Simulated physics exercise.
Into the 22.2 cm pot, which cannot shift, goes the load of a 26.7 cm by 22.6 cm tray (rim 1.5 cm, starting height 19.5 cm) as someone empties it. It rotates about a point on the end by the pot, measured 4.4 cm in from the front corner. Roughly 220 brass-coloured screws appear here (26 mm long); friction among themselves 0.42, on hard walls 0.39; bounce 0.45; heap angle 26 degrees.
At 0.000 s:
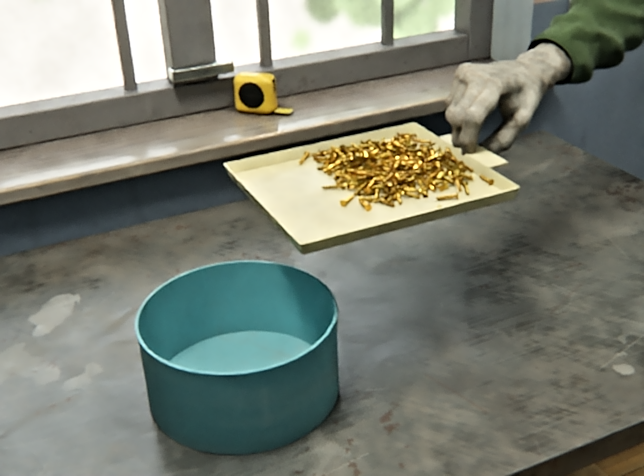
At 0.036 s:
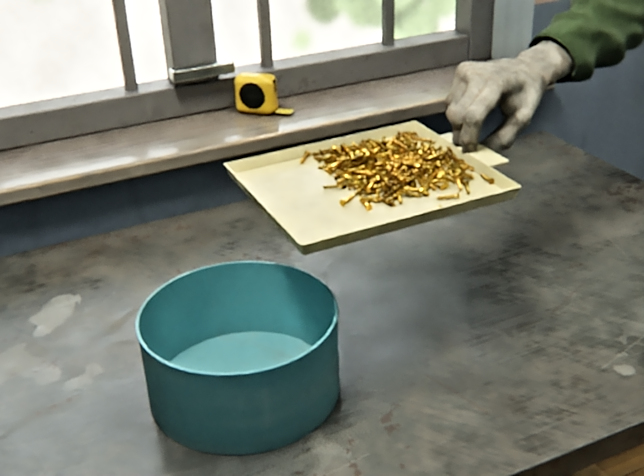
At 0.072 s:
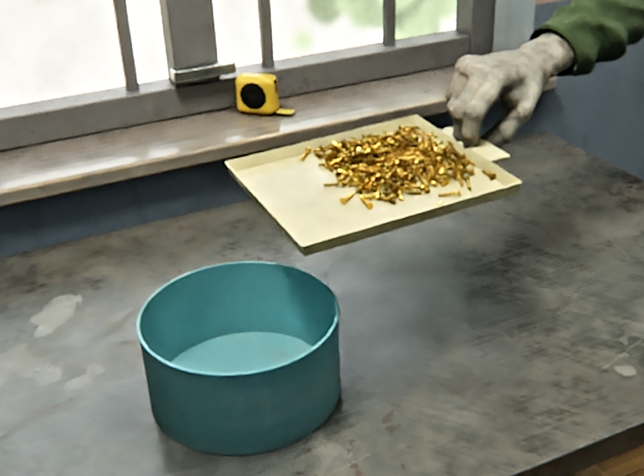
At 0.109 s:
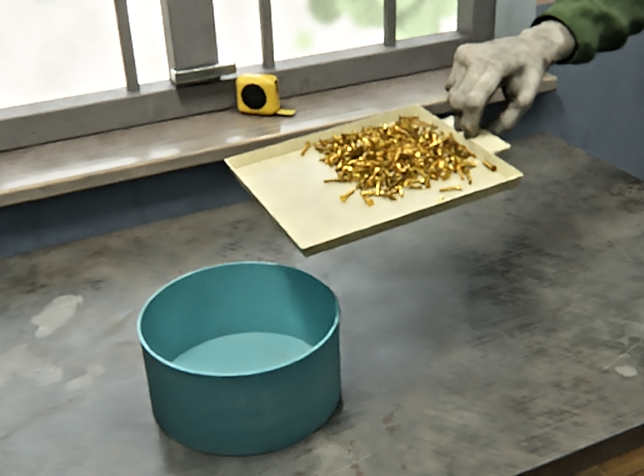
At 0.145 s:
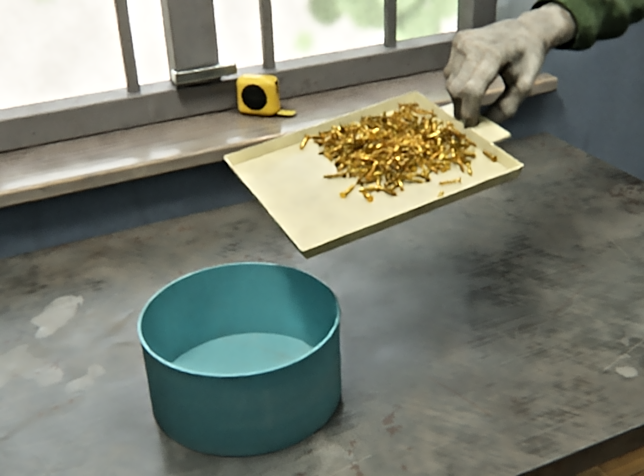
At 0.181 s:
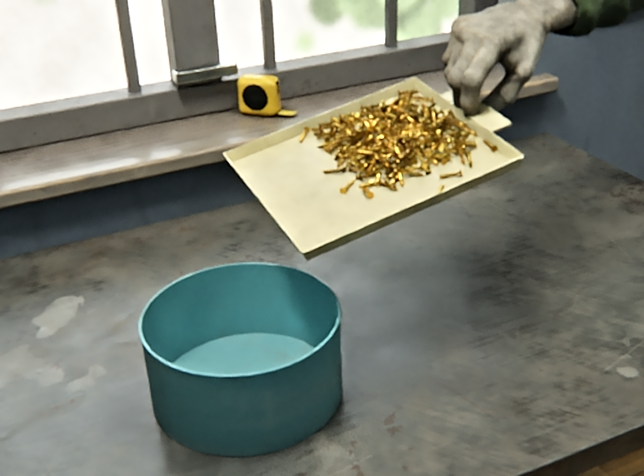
The footage shows a gloved or greyish hand holding a cream tray of brass-coloured screws above a grey surface beside a teal pot, then gradually raising the tray's right end so it slopes down toward the left.
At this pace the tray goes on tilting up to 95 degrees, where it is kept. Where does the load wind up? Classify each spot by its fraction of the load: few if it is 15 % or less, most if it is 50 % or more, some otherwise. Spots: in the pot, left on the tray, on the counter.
Pot: Most. Left on the tray: Few. Counter: Few.
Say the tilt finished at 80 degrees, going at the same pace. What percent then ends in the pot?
90 %.
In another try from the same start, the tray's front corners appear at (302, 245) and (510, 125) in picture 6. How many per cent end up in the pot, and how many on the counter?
In the pot: 60 per cent; on the counter: 40 per cent.
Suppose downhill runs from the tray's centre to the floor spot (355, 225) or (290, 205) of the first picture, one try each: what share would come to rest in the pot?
That would be close to 50 per cent and then close to 70 per cent.
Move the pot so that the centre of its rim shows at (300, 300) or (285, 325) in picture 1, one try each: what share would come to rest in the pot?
Try one: ~ 65 %; try two: ~ 100 %.
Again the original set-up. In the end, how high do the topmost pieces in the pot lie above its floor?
Roughly 3.0 cm up.
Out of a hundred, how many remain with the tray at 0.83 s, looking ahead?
I'd say close to 10 per cent.
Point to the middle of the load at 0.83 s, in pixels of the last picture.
I reckon close to (257, 342).
After 0.57 s, tilt 52 degrees; the tray holds 100 %, the pot 0 %.
Then, at 0.83 s, tilt 79 degrees; the tray holds 10 %, the pot 50 %.
Then, at 1.20 s, tilt 95 degrees; the tray holds 0 %, the pot 95 %.
In the end, at 2.0 s, pot 95 %, tray 0 %, counter 5 %.
